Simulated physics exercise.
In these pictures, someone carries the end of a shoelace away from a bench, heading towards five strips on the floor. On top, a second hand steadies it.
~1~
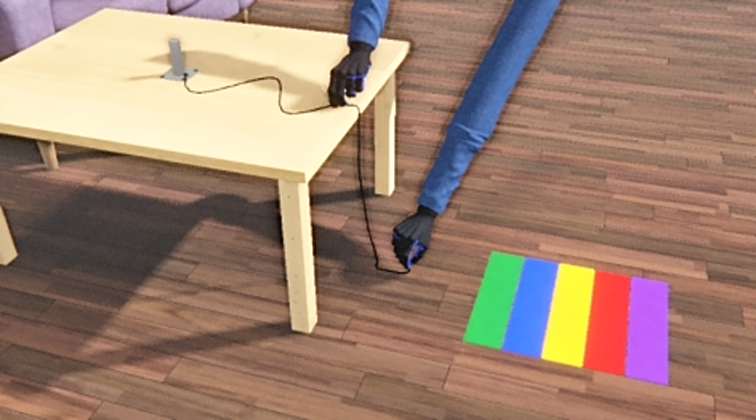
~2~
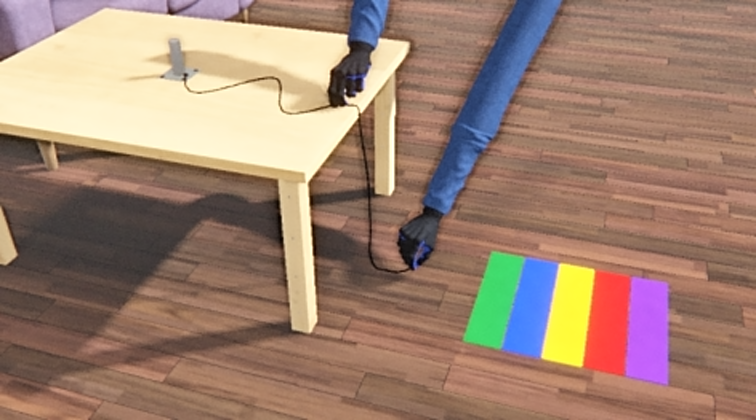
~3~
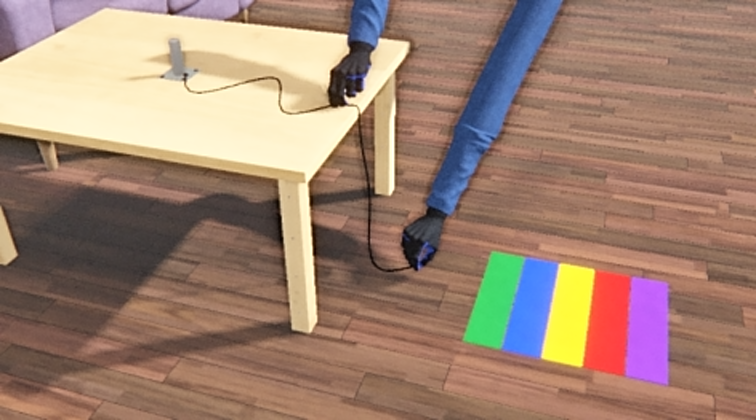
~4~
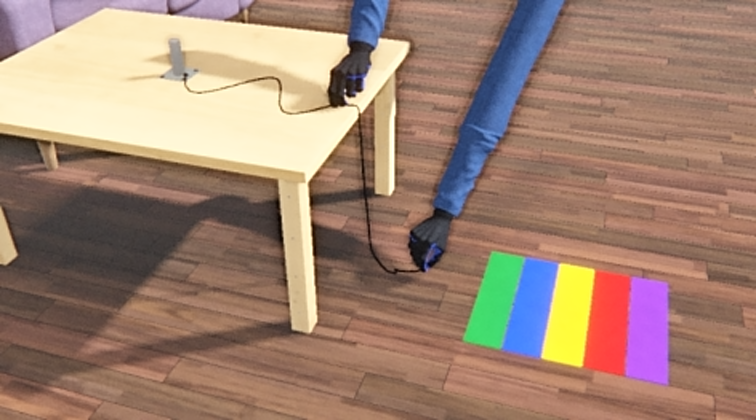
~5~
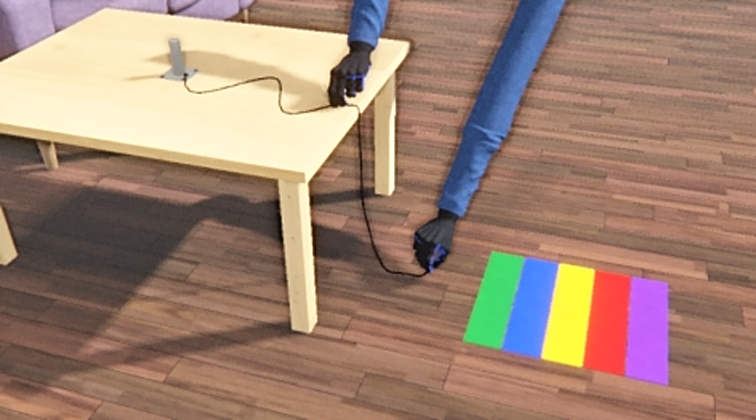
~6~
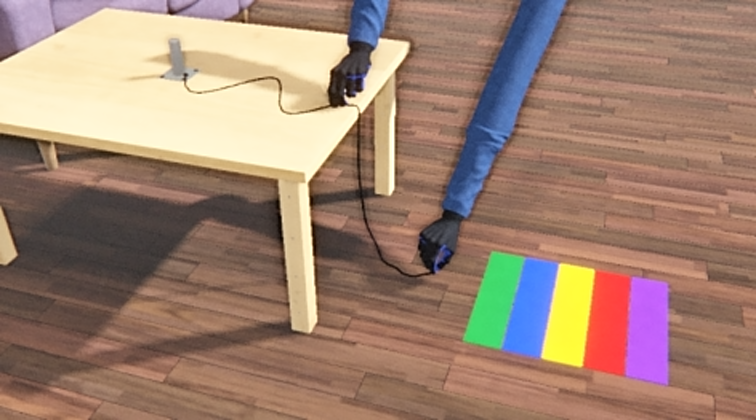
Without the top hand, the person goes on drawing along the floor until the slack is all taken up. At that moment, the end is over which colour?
Over purple.
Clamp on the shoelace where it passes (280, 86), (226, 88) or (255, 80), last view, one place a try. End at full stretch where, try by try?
(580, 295), (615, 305), (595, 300).
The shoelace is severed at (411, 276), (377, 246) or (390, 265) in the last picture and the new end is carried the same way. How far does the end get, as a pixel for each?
About (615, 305) first, then about (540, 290), and finally about (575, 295).
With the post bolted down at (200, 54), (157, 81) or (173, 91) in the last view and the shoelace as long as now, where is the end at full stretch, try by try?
The first try gives about (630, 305), the second about (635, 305) and the third about (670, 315).
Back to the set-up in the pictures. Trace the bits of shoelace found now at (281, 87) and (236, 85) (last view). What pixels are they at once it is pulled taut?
They go to (325, 99) and to (265, 89).
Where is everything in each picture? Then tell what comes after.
The first frame shows end (409, 264); green (487, 327); blue (525, 335); yellow (565, 343); red (605, 351); purple (647, 360).
The second frame shows end (415, 265); shoelace through (189, 90) (266, 78) (282, 109) (355, 108) (368, 184) (370, 252).
The third frame shows end (419, 266).
The fourth frame shows end (426, 267); shoelace through (189, 90) (266, 78) (282, 109) (355, 108) (364, 184) (373, 252).
The fifth frame shows end (431, 268).
The sixth frame shows end (436, 269); shoelace through (189, 90) (266, 78) (282, 109) (355, 108) (360, 183) (379, 251).
Soon after, end near (573, 295); over yellow.
Then, end near (622, 305); over red.
At full stretch, end near (651, 310); over purple. It gets as far as the purple strip.
